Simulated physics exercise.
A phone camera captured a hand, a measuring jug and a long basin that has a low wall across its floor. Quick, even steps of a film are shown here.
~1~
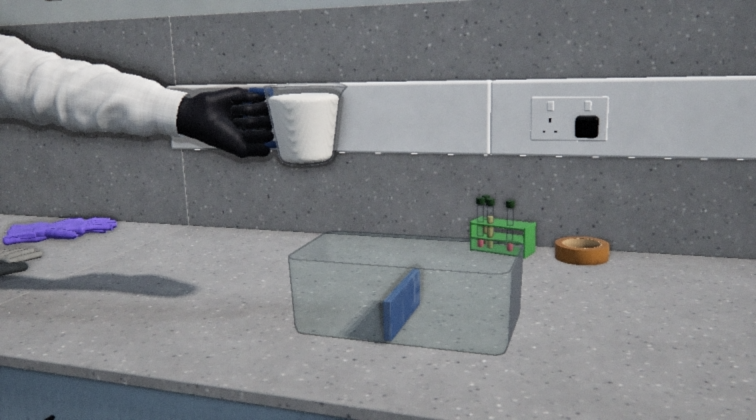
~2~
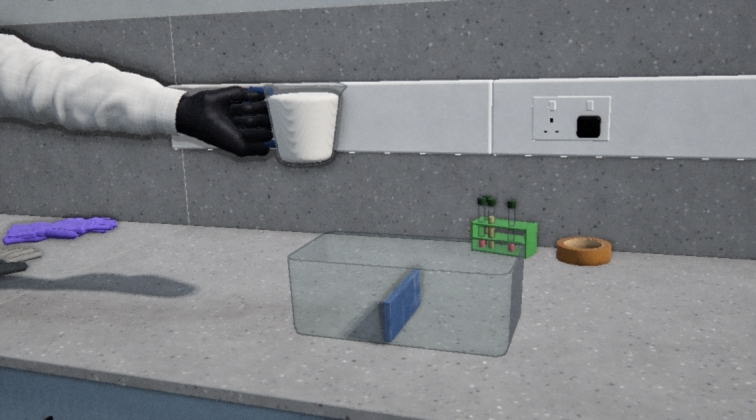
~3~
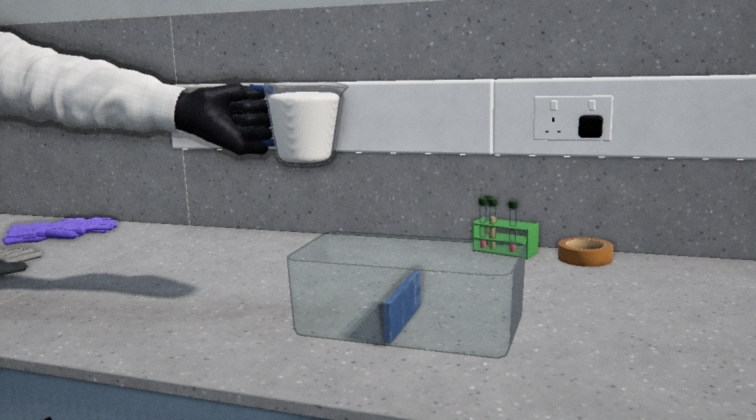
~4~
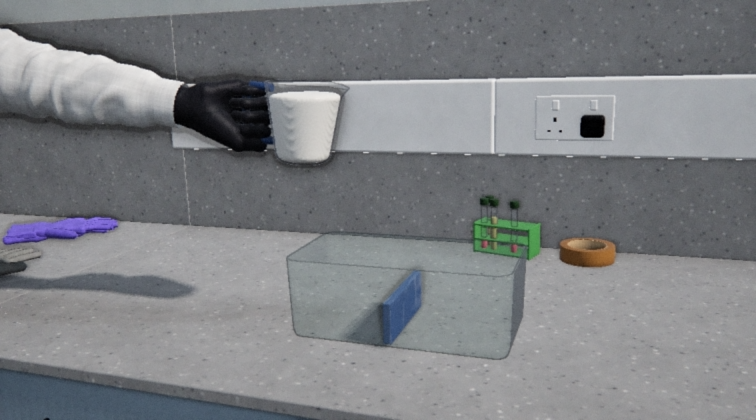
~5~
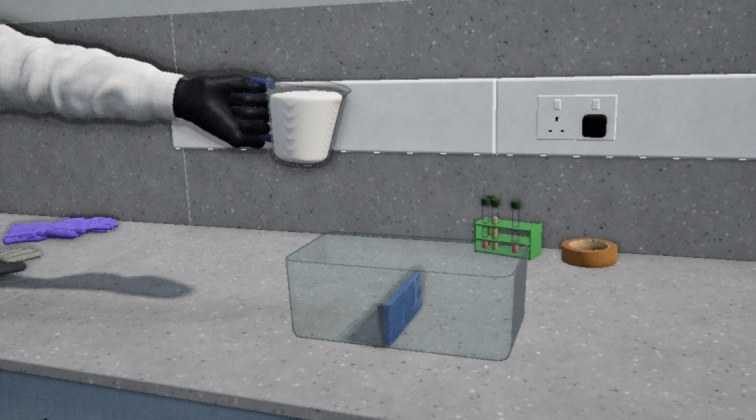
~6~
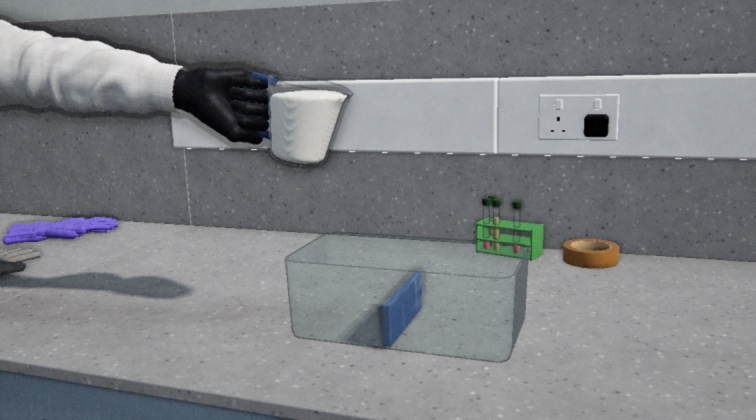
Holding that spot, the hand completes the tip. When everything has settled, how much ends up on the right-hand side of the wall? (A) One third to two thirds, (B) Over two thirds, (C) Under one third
One third to two thirds.
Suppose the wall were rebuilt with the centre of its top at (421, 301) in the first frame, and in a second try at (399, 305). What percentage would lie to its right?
I'd expect near 20 percent the first time and near 70 percent the next.
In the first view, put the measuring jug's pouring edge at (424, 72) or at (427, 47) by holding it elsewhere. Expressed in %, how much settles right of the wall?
You'd get around 85 per cent and then around 75 per cent.
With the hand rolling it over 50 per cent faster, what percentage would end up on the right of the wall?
Near 45 %.
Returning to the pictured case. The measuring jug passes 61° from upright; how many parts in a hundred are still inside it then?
Remaining share, estimated: 75 %.
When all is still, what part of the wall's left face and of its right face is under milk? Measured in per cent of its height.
Left of the wall 20 %, right of the wall 20 %.
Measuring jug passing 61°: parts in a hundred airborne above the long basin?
That comes to near 20 percent.
A moment on, the measuring jug is tipped part way and 74 per cent is still to pour, 1 is left of the wall and 5 right of it.
Next, the measuring jug is tipped on its side and 22 per cent is still to pour, 9 is left of the wall and 47 right of it.
Then the measuring jug is tipped right over and 1 per cent is still to pour, 37 is left of the wall and 59 right of it.
Later the measuring jug is tipped right over and 0 per cent is still to pour, 40 is left of the wall and 59 right of it.
Finally, 40 per cent lies left of the wall, 59 right of it and 2 outside.
